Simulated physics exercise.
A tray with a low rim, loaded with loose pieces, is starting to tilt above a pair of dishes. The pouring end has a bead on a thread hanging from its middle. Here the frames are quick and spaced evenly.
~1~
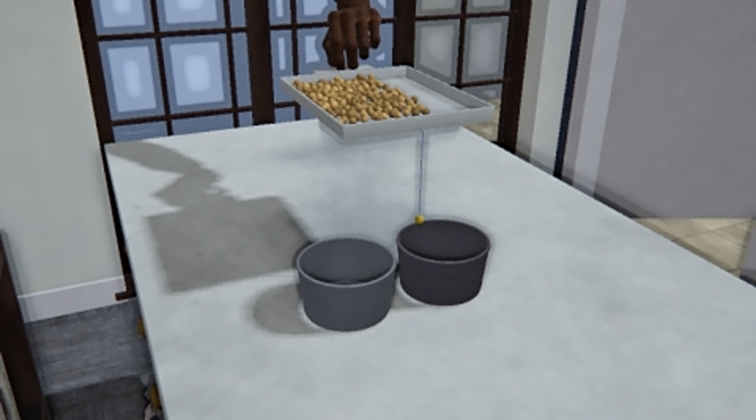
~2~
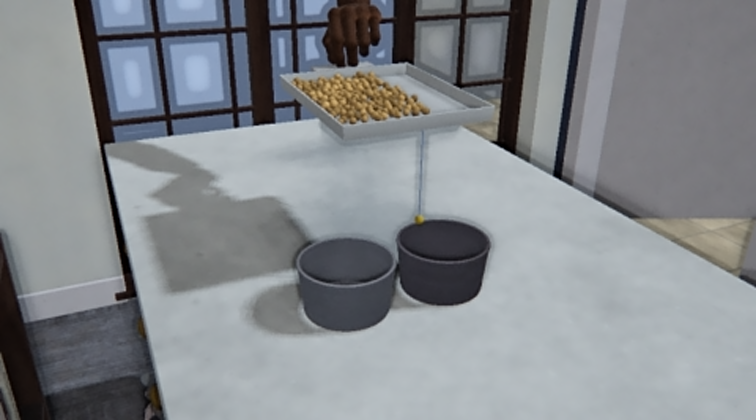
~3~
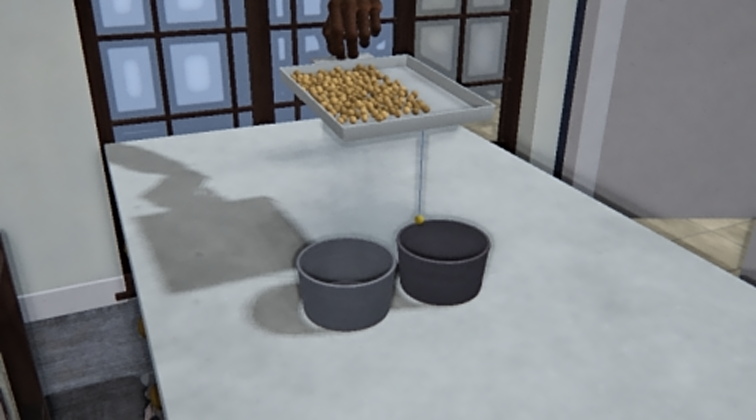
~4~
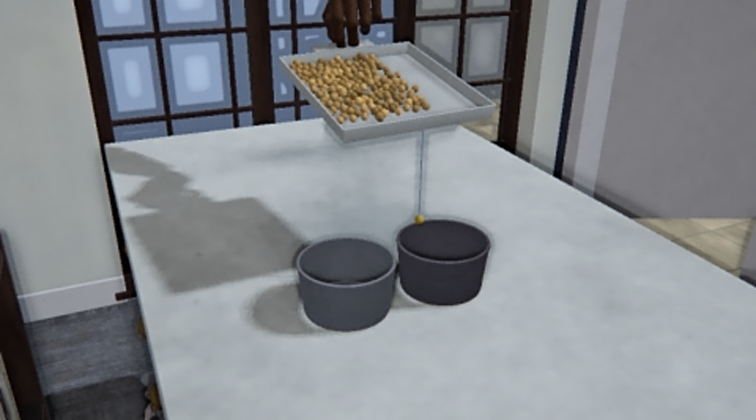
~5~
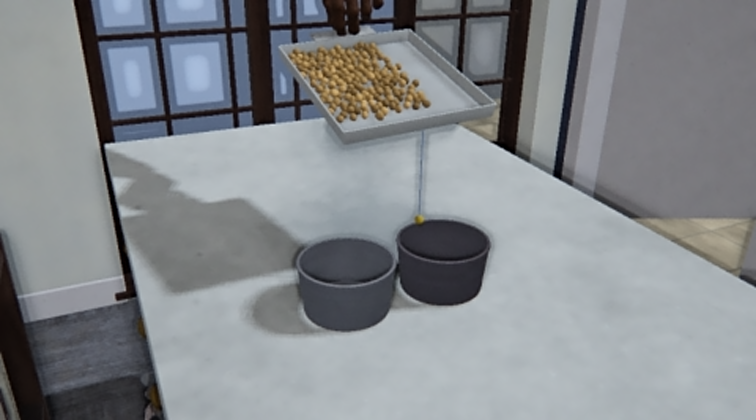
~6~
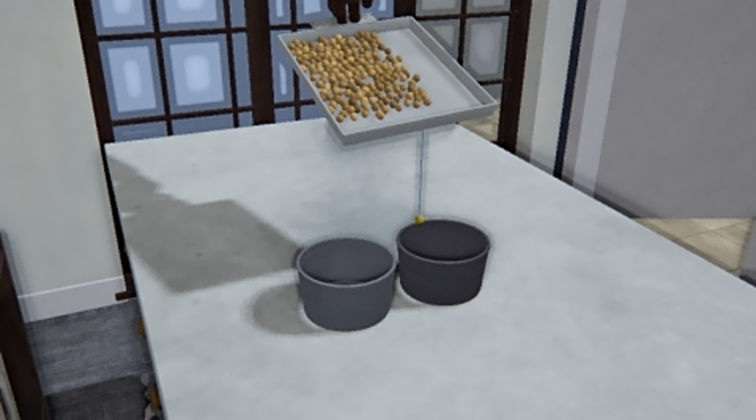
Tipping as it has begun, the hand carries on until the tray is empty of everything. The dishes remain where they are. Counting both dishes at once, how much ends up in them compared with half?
Between them they hold more than half.
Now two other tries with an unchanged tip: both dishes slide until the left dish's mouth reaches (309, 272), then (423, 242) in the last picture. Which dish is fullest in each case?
Try 1: The dish at right; try 2: The dish at left.
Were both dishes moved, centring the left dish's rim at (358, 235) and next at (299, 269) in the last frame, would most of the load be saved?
One: Below a half. Two: Most of it.
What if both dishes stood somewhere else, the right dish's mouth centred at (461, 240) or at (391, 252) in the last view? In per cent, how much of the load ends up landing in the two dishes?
Trial 1 around 80 percent, trial 2 around 80 percent.
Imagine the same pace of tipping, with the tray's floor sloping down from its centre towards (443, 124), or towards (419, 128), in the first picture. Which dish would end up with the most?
First place: The dish to the right; second place: The dish to the right.
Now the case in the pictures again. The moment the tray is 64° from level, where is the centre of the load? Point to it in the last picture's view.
In the last view the centre sits at roughly (378, 94).
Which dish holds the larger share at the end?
It's the leftmost dish that ends with more.
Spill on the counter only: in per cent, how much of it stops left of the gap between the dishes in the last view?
It amounts to some 30 percent.
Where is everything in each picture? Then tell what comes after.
In the first picture, corners of the pouring end near (344, 125) and (492, 106), level; middle of the load near (350, 97), dried chickpeas; left dish near (366, 303); right dish near (466, 279); bead on its thread near (419, 220).
In the second picture, corners of the pouring end near (344, 125) and (493, 106), level; middle of the load near (350, 96).
In the third picture, corners of the pouring end near (345, 127) and (493, 105), tipped barely, lowest at the left corner; middle of the load near (350, 91).
In the fourth picture, corners of the pouring end near (345, 129) and (494, 104), tipped a little, lowest at the left corner; middle of the load near (350, 84).
In the fifth picture, corners of the pouring end near (345, 131) and (494, 103), tipped a little, lowest at the left corner; middle of the load near (351, 77).
In the sixth picture, corners of the pouring end near (345, 133) and (495, 103), tipped clearly, lowest at the left corner; middle of the load near (351, 71); left dish near (366, 303); right dish near (466, 279).
Shortly afterwards, tray tipped steeply; all but a few on the tray; only a few in the air.
Next, tray tipped past a quarter turn; all but a few on the tray; only a few in the left dish; only a few in the right dish; only a few outside both; only a few in the air.
Some moments later, tray tipped past a quarter turn; near half in the left dish; near a quarter in the right dish; near a quarter outside both.
In the end, tray tipped past a quarter turn; near half in the left dish; near a quarter in the right dish; near a quarter outside both.
